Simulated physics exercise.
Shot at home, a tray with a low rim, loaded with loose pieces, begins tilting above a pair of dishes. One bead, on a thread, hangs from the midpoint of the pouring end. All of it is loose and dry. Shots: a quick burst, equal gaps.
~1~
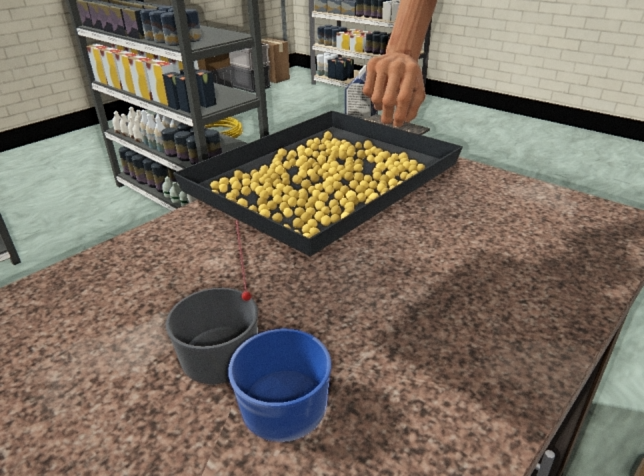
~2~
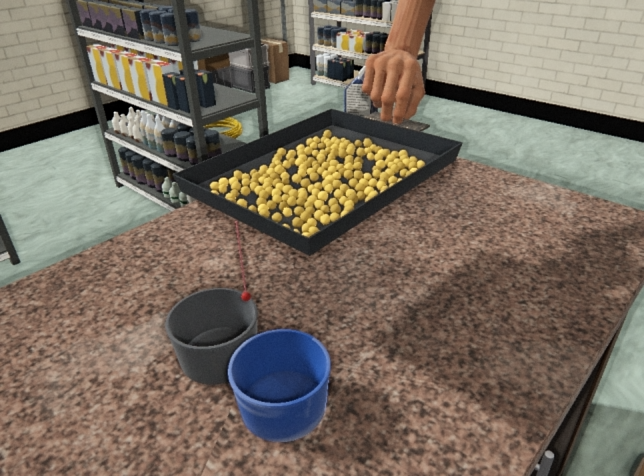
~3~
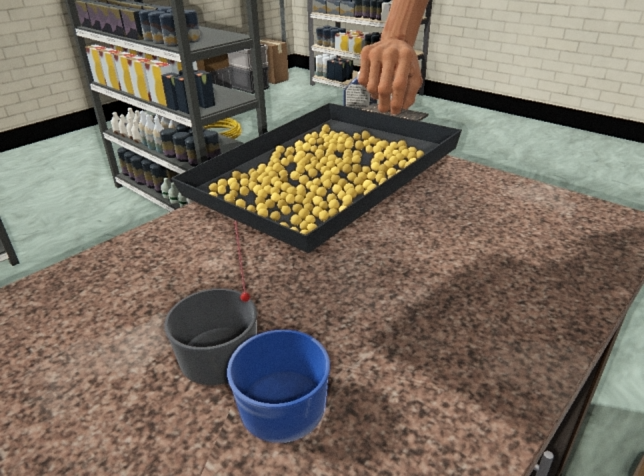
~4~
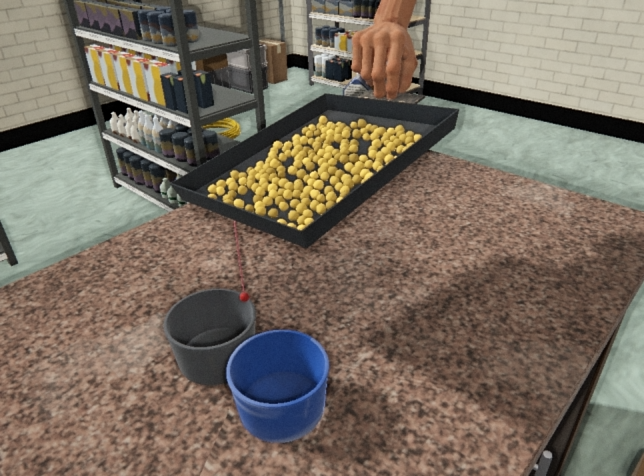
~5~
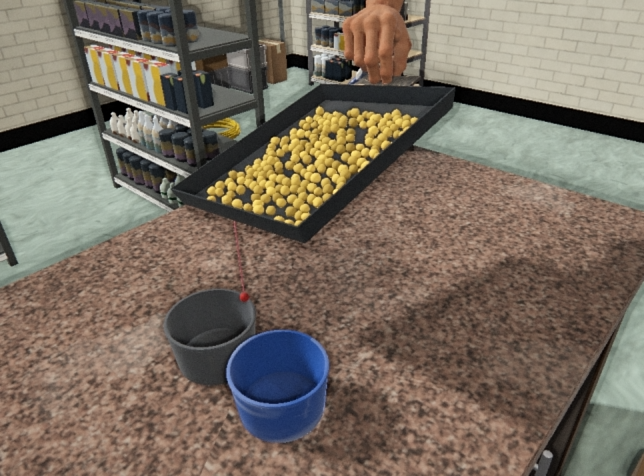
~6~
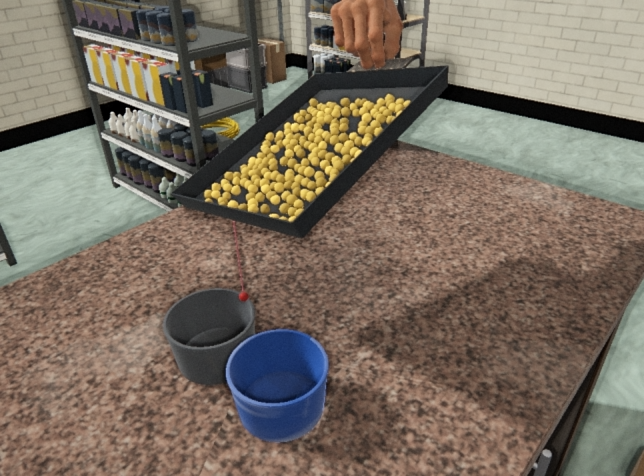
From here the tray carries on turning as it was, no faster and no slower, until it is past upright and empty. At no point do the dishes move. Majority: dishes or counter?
I expect the dishes to end up with a lesser share of the load.
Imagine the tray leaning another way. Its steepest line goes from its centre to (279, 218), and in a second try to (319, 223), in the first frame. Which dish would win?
Outcome one: The right side; outcome two: The right side.
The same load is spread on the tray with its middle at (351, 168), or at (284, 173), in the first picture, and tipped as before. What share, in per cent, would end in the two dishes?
First 20 %, then 20 %.
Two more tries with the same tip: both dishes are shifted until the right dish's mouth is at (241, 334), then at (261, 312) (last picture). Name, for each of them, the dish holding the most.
The first time it is the dish to the left, and the second time it is the dish to the left.
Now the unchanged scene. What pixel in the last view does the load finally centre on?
Around (197, 315).
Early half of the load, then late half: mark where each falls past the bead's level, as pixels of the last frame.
Earlier half at (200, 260), later half at (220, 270).
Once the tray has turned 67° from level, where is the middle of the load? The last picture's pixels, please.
Near (226, 163).
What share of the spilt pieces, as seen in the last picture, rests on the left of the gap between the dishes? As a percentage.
Some 80 per cent.
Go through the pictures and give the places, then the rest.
In the first picture, corners of the pouring end at (179, 173) and (309, 235), level; middle of the load at (327, 176), puffed corn balls; left dish at (180, 356); right dish at (245, 411); bead on its thread at (247, 296).
In the second picture, corners of the pouring end at (178, 174) and (308, 234), level; middle of the load at (327, 175).
In the third picture, corners of the pouring end at (177, 178) and (306, 232), tipped barely, lowest at the left corner; middle of the load at (325, 170).
In the fourth picture, corners of the pouring end at (176, 182) and (301, 227), tipped a little, lowest at the left corner; middle of the load at (323, 162).
In the fifth picture, corners of the pouring end at (176, 187) and (297, 223), tipped clearly, lowest at the left corner; middle of the load at (319, 154).
In the sixth picture, corners of the pouring end at (175, 191) and (292, 218), tipped clearly, lowest at the left corner; middle of the load at (313, 147); left dish at (177, 357); right dish at (243, 411).
Soon, tray tipped steeply; nearly all on the tray; a stray few in the air.
A while on, tray tipped past a quarter turn; most on the tray; a stray few in the left dish; a small part outside both; a small part in the air.
Towards the end, tray tipped past a quarter turn; about a quarter in the left dish; most outside both.
Finally, tray tipped past a quarter turn; none in the right dish; about a quarter in the left dish; most outside both.
